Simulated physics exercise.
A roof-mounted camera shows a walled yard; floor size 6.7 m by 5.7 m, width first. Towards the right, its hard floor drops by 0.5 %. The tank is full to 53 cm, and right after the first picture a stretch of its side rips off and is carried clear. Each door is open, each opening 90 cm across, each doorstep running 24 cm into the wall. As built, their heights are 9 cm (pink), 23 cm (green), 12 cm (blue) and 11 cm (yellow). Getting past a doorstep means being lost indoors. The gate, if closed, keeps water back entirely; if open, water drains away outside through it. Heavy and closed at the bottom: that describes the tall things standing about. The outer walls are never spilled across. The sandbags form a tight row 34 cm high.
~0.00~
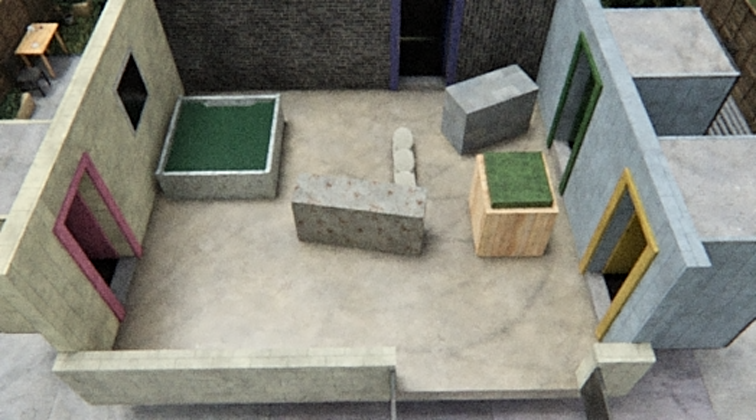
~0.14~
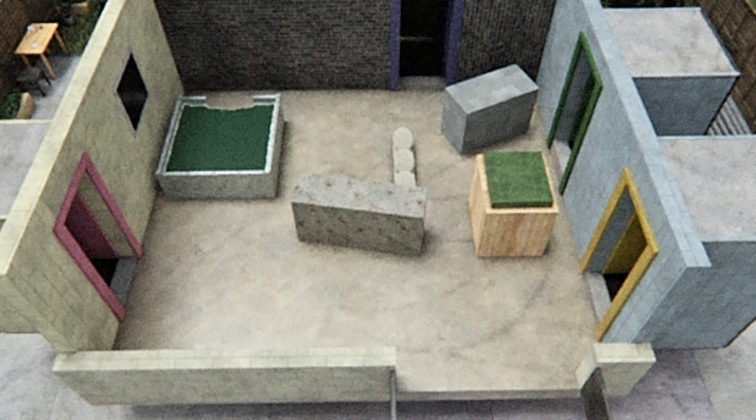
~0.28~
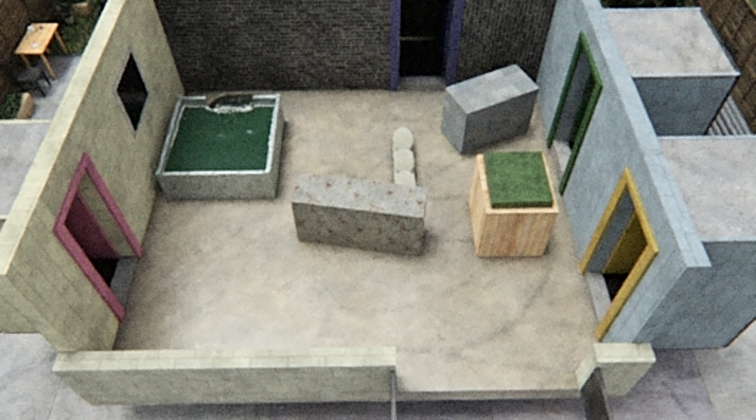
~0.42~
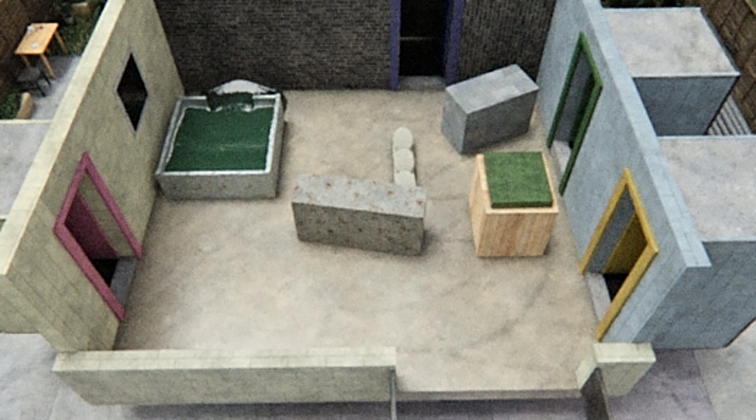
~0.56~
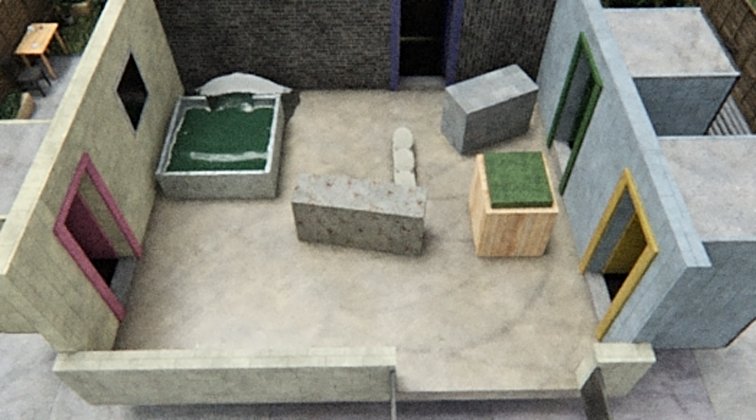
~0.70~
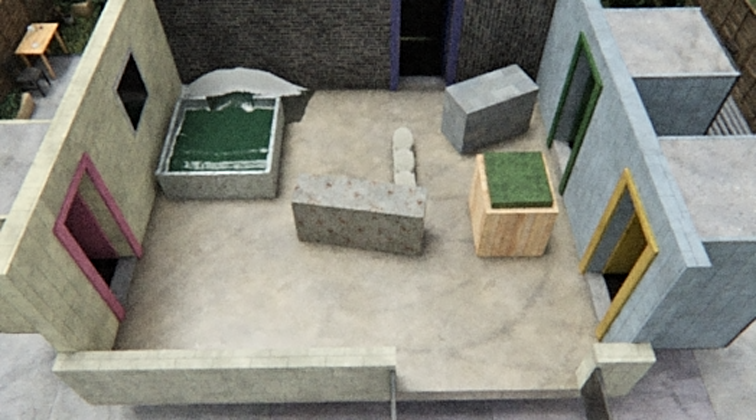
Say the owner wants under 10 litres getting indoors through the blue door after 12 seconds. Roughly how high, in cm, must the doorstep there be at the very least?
At the very least some 5 cm.
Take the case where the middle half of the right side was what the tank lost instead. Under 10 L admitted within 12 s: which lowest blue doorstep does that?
It needs to be about 14.0 cm high.
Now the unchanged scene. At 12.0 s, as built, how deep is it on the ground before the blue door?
Some 6.5 centimetres.
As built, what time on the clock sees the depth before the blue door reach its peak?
The level tops out around 10.5 s.
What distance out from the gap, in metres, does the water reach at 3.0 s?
Reach: Approx. 5.6 m.
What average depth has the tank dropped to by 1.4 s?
36 cm, roughly.
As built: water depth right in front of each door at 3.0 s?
Door by door, in centimetres - pink 4, green 0, blue 3, yellow 0.
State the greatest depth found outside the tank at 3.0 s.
Roughly 26 cm.
After 1.4 s water covers 10 % of the floor, deepest (42 cm) near (194, 95); it has not reached the blue door.
After 3.0 s water covers 35 % of the floor, deepest (26 cm) near (241, 95); 3 cm at the blue door, 0 litres in over its 12 cm doorstep.
After 12.0 s water covers 90 % of the floor, deepest (8 cm) near (607, 370); 7 cm at the blue door, 0 litres in over its 12 cm doorstep.
At the blue door as built, the water arrived by 1.7 s and peaked near 8 cm at 10.6 s.
With a doorstep of 4.5 cm, 14 litres would have come in within the 12 s; with 5.5 cm, 7 litres. So under 10 litres takes about 5 cm.
